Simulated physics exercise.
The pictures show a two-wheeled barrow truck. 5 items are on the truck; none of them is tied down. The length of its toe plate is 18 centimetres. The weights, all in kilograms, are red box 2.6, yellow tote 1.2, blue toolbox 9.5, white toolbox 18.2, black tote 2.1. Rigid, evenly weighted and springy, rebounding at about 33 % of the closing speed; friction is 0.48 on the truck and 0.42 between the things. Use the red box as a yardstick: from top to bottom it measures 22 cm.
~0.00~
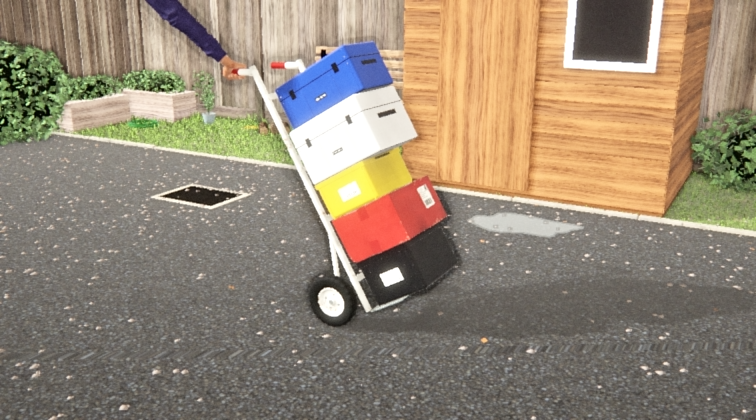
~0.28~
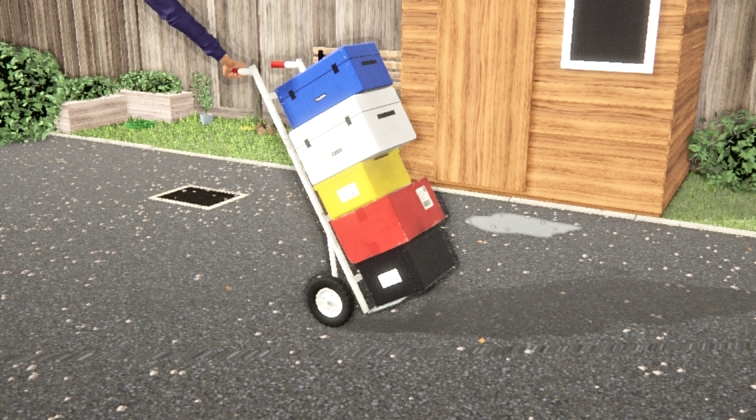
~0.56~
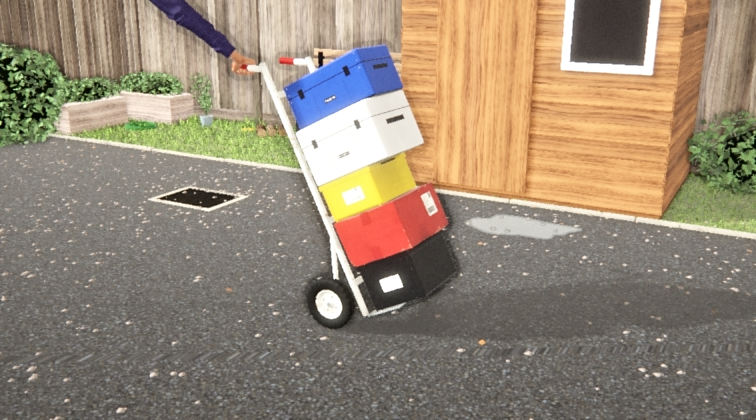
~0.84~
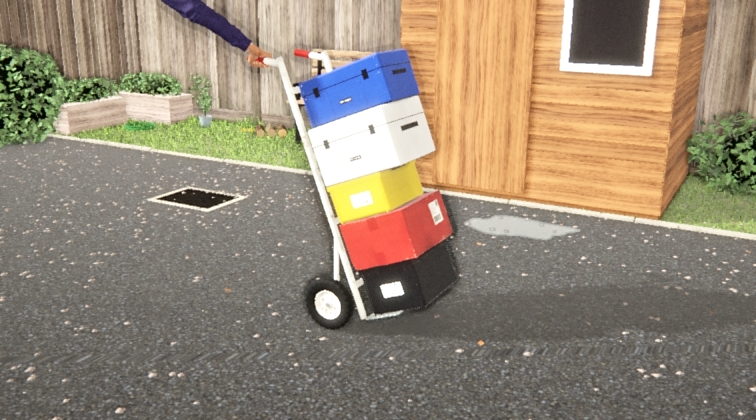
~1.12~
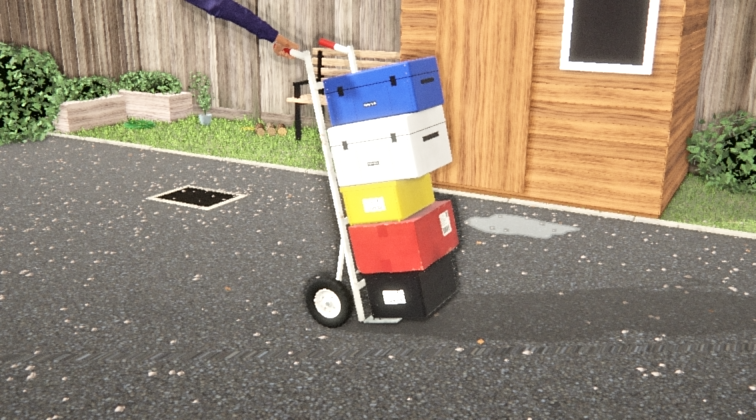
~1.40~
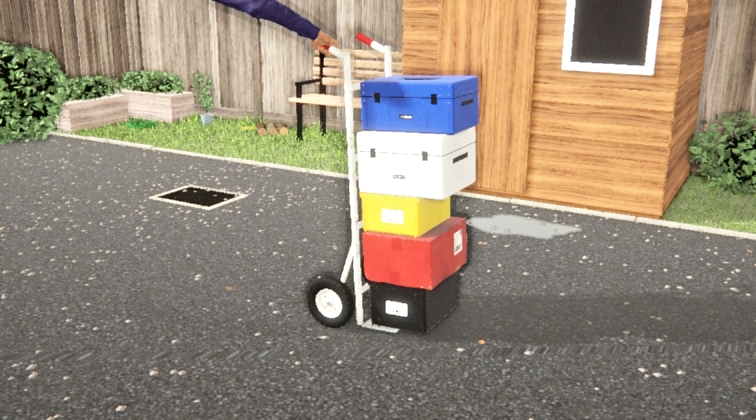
At first, a hand at the end of a purple sleeve holds a two-wheeled hand truck tilted back to the left, with blue, white, yellow, red and black boxes stacked on it. The arm then swings the handles up and rightward, slowly and then faster, until the truck and its stack are nearly upright.
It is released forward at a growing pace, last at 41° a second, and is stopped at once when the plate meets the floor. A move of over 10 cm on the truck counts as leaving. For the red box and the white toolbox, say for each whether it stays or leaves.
Red box: Leaves; white toolbox: Leaves.
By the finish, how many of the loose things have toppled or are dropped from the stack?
Total count: 5.
By 2.00 s, truck upright; blue toolbox now dropped from the stack; white toolbox rocked 30° off its seat near (508, 187); red box rocked 30° off its seat near (455, 258).
By 2.40 s, truck upright; red box, yellow tote and white toolbox now dropped from the stack; black tote on its side.
When it is over (3.4 s), dropped from the stack, red box, yellow tote, blue toolbox and white toolbox; lying over on the truck, black tote. End places, in pixels of the last picture, red box near (517, 311).
